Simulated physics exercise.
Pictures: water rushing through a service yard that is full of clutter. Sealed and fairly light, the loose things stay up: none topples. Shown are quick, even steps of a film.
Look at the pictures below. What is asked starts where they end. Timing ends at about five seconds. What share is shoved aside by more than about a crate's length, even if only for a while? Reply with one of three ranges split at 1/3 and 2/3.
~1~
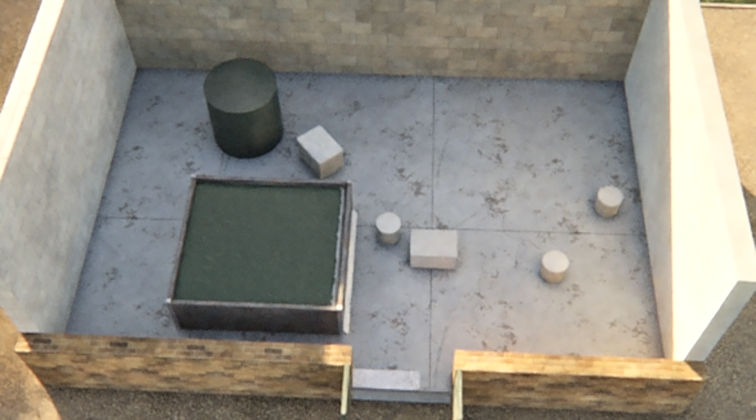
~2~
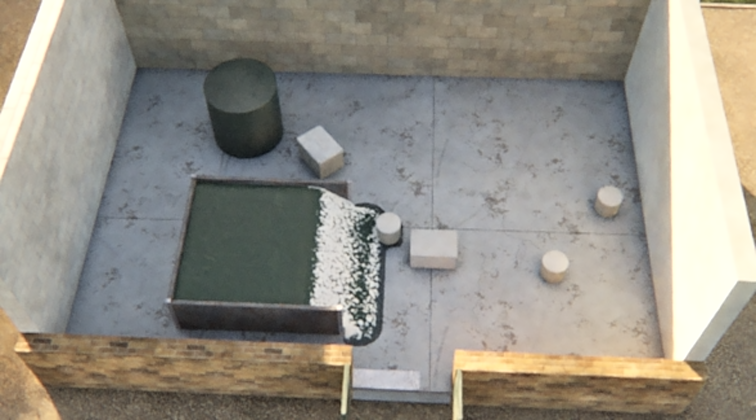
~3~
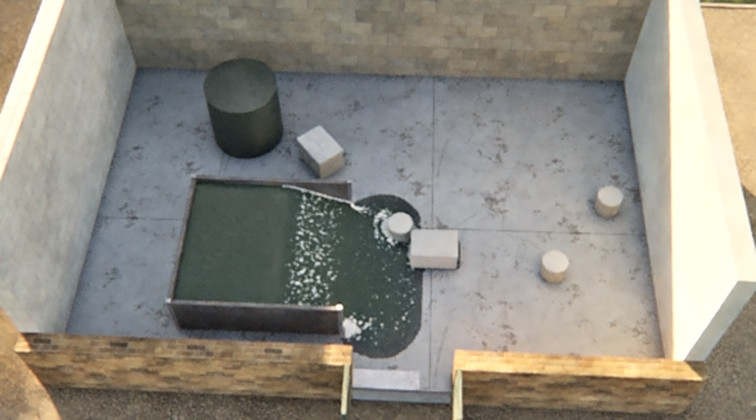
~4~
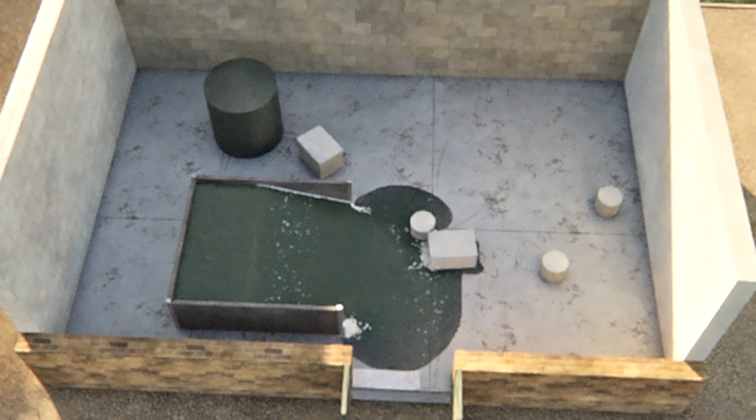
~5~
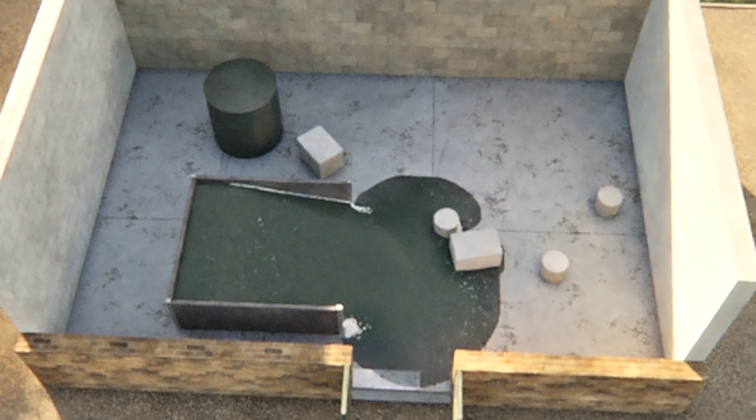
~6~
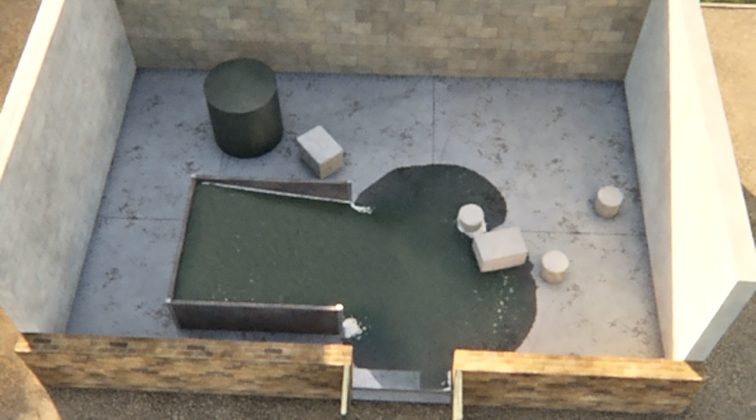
2/3 or more.
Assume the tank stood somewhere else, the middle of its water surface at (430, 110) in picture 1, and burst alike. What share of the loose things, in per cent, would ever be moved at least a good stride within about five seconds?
I'd estimate around 40 percent.
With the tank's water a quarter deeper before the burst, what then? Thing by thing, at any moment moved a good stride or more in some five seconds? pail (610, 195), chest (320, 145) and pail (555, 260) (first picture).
Per item, in order: Cleared the mark; missed the mark; cleared the mark.
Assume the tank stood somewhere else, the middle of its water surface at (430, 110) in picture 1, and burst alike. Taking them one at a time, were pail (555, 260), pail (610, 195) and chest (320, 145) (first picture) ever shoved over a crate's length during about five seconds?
Results in order: Made it that far / made it that far / never that far.
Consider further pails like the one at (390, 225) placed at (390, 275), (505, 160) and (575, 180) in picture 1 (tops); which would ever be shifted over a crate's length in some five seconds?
The first travels far, the second travels far and the third travels far.
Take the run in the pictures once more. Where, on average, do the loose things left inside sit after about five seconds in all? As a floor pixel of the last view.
The mean position lies close to (466, 110).
A moment on, 2 of 5 are well off their spots; 0 afloat.
Next, 3 of 5 are well off their spots; 3 afloat.
Later, 4 of 5 are well off their spots; 4 afloat.
In the end, 4 of 5 are well off their spots, and 4 have been at some point; 4 afloat.
